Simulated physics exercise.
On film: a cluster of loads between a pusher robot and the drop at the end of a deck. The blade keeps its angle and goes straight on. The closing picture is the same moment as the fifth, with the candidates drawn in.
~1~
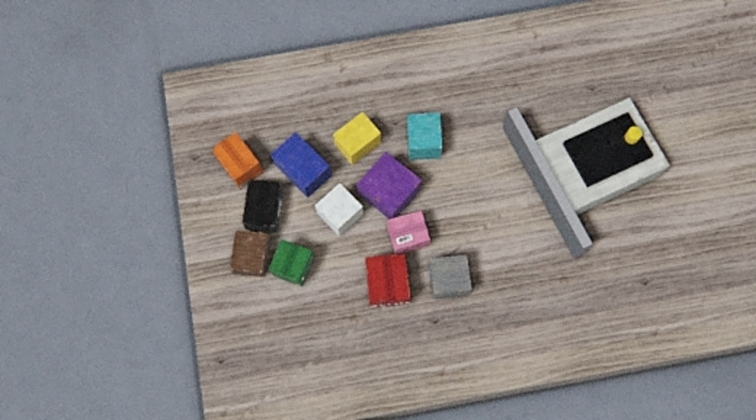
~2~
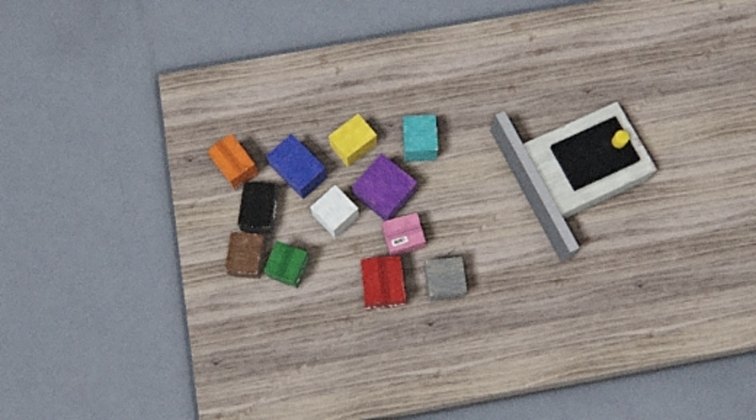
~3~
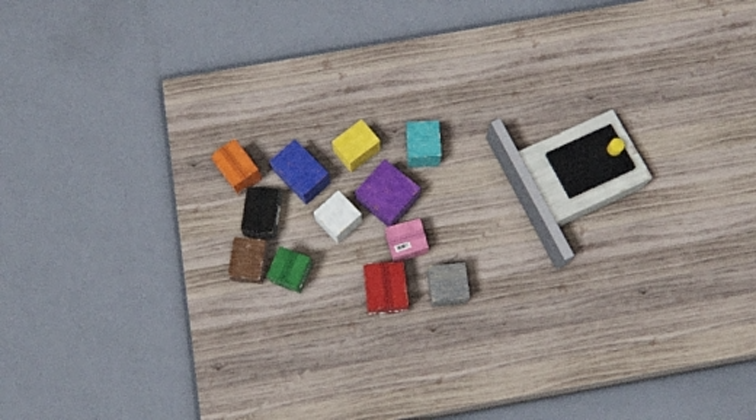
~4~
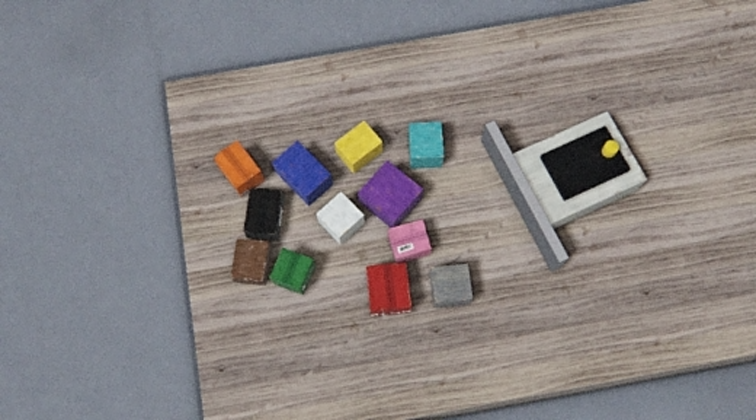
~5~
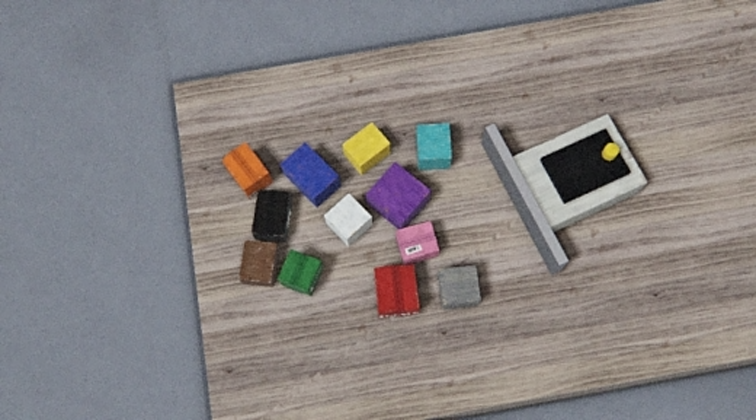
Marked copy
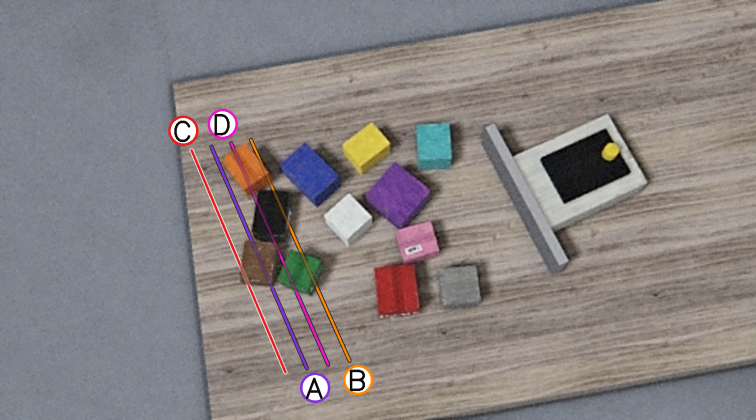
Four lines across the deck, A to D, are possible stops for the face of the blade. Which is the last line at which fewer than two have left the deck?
Stop at D.
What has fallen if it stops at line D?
The brown crate goes over.
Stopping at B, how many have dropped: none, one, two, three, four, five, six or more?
By then, none.
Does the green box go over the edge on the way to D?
By then, no.
On the marked copy, A at (257, 253); B at (298, 246); C at (237, 257); D at (278, 250).
With D. Early on, robot (492, 183); yellow crate (348, 147); grey crate (448, 293).
Further on, robot (403, 199); brown crate (255, 264); black box (258, 217).
At the end, robot (333, 211); brown crate over the edge; black box (200, 227); one fallen.
As for the rest, A drops two; B is within the limit but short; C drops three.
